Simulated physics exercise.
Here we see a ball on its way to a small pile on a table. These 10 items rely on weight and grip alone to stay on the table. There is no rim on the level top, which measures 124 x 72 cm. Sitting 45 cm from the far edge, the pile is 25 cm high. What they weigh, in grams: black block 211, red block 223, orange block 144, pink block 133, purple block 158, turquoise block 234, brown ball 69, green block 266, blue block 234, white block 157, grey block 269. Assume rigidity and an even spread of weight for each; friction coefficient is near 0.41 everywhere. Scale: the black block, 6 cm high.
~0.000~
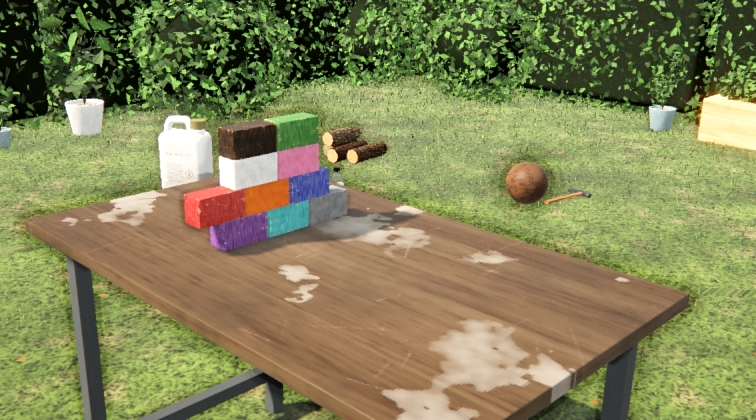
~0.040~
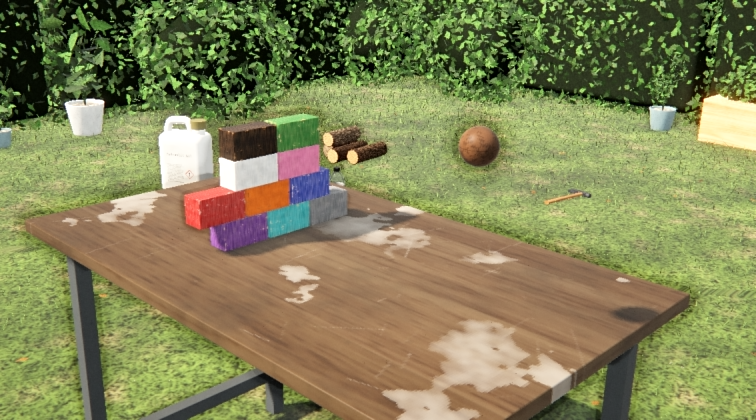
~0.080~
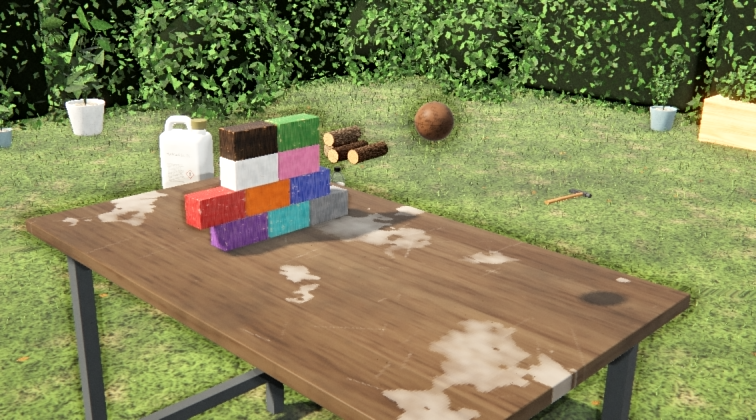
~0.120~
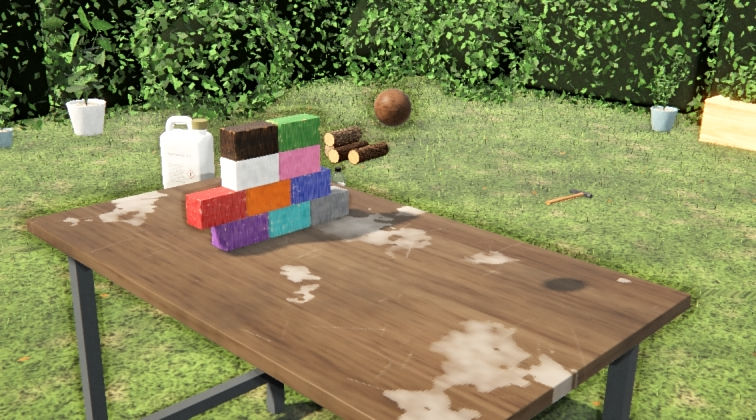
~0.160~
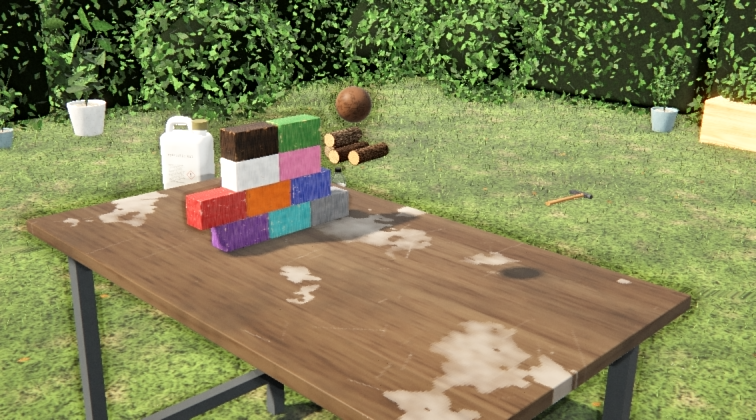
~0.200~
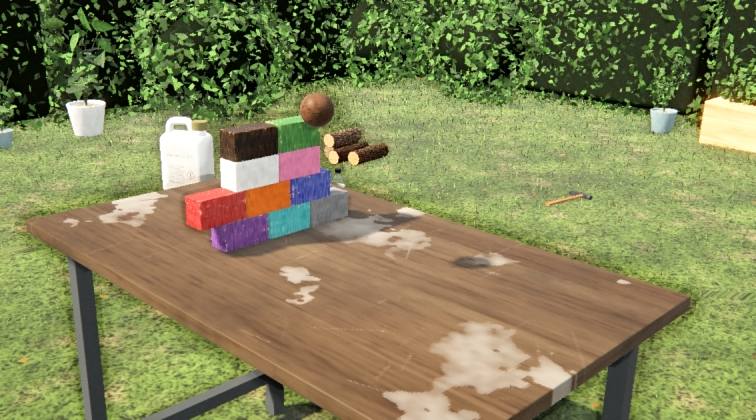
A brown ball flies leftward above a wooden table toward a stack of colourful blocks.
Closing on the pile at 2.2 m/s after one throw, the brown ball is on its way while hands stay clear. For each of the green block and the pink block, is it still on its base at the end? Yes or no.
Green block - yes; pink block - yes.
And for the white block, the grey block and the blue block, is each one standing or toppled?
Here's how it ends: The white block comes down, the grey block never goes down, and the blue block never goes down.
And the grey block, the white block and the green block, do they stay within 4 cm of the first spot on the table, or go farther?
First, the grey block stays in its position; second, the white block is moved away; third, the green block stays in its position.
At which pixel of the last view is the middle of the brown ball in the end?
Rest point: Near (252, 249).
By 0.40 s, brown ball near (249, 194); black block tilted 8°; white block tilted 8°.
By 0.50 s, brown ball near (251, 245); black block tilted 32°; white block tilted 32°.
By 0.70 s, brown ball near (252, 248); black block on its side; white block on its side.
By 1.00 s, brown ball near (252, 249); black block on its side; white block on its side; red block on its side.
When it is over (2.2 s), lying over on the table, black block, red block and white block; the other 7 within 4 cm of the start. End places, in pixels of the last picture, green block near (293, 134), pink block near (294, 161).
